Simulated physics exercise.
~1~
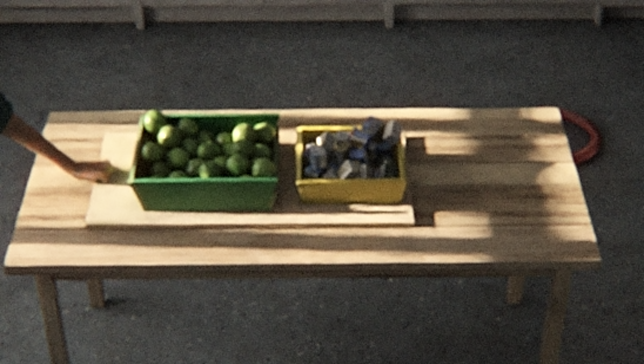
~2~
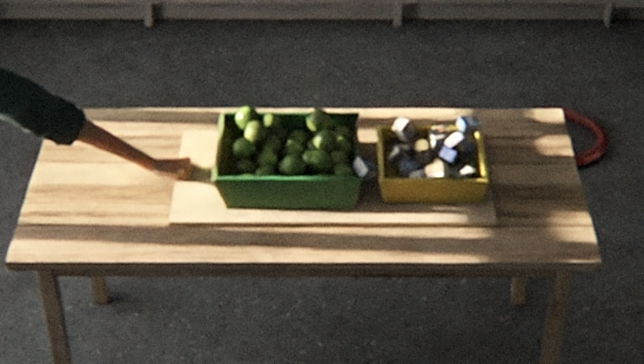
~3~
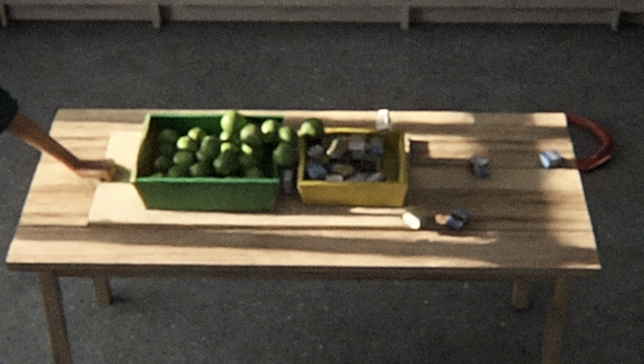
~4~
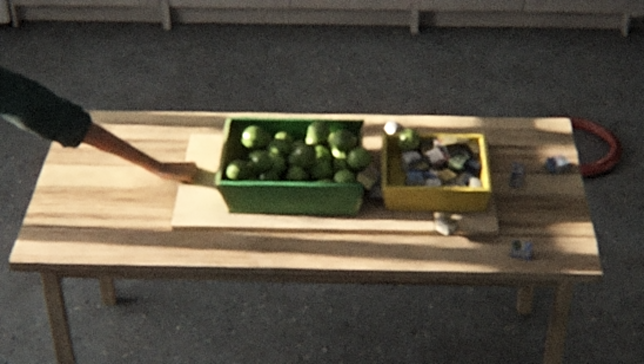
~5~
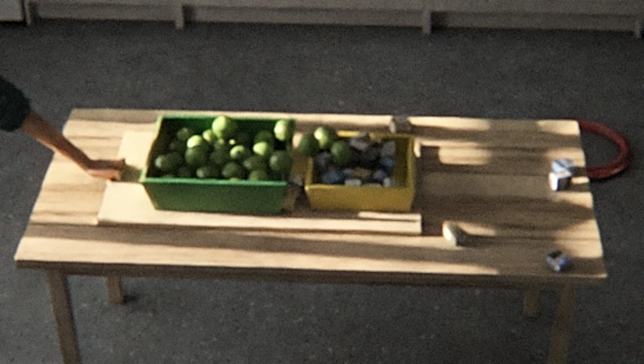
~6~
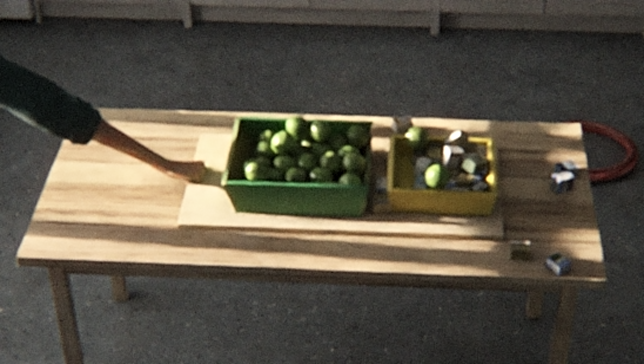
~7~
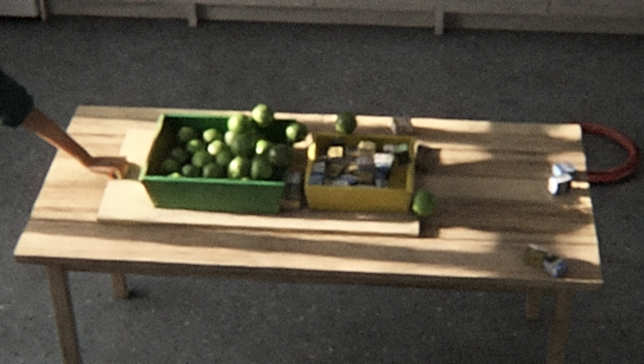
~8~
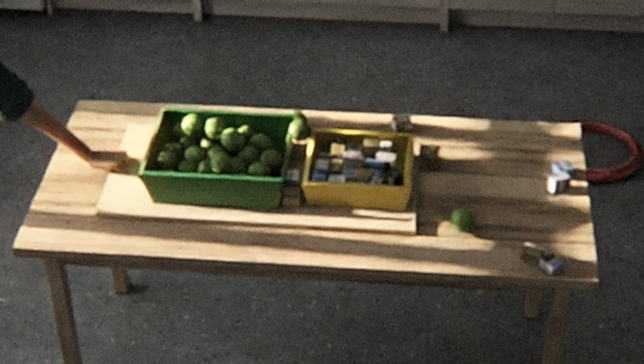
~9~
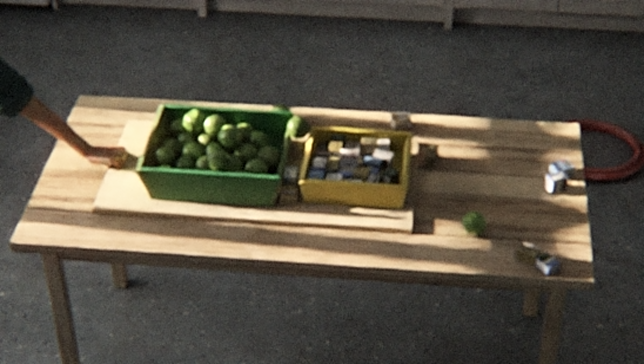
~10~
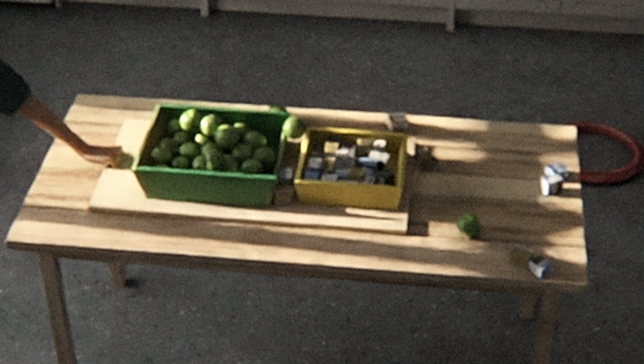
A hand shoved a board holding a green tub of green apples and a yellow tub of small cartons right and back three times, spilling several cartons and a few apples, and then held still with some lying scattered on the wooden table.
